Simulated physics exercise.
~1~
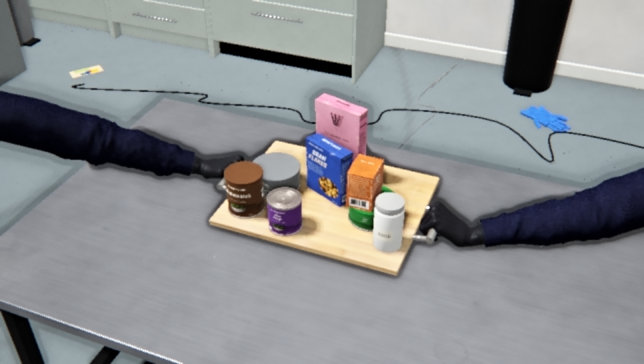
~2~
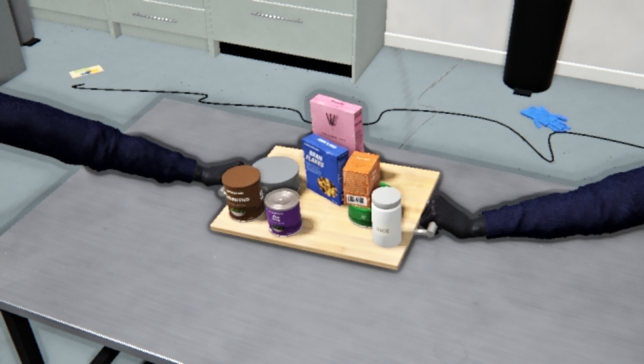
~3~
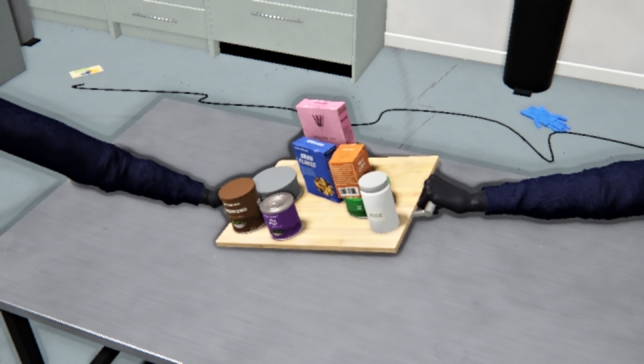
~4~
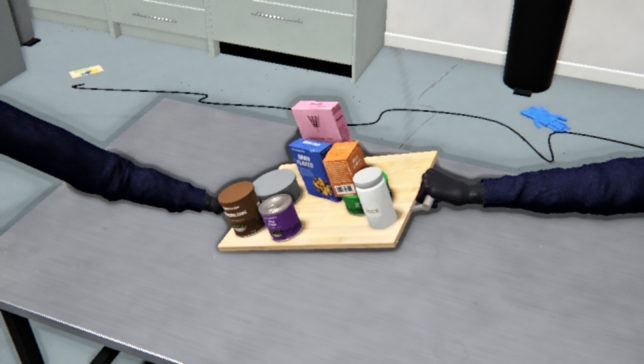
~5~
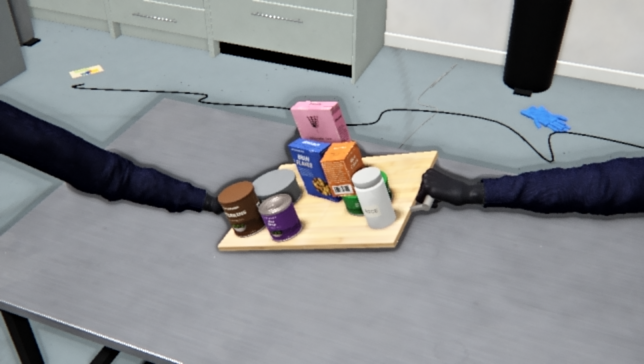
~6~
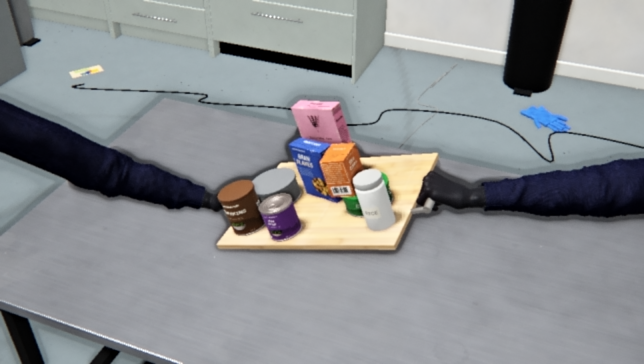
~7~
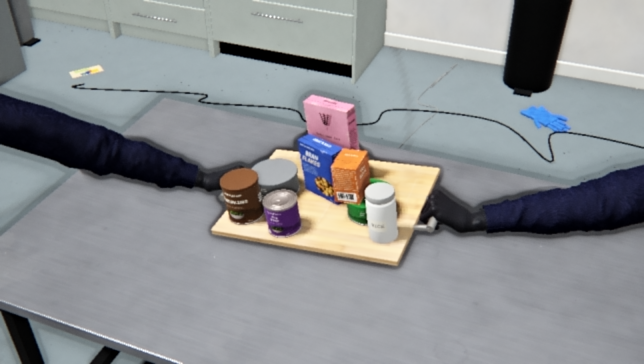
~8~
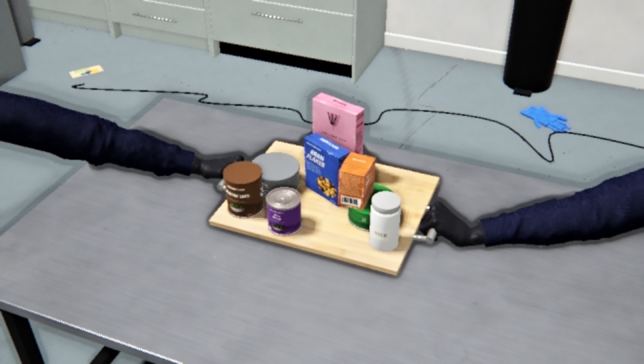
Two dark-sleeved arms tilting a wooden tray of tins, tubs and packets left, holding it, then levelling it with everything standing.
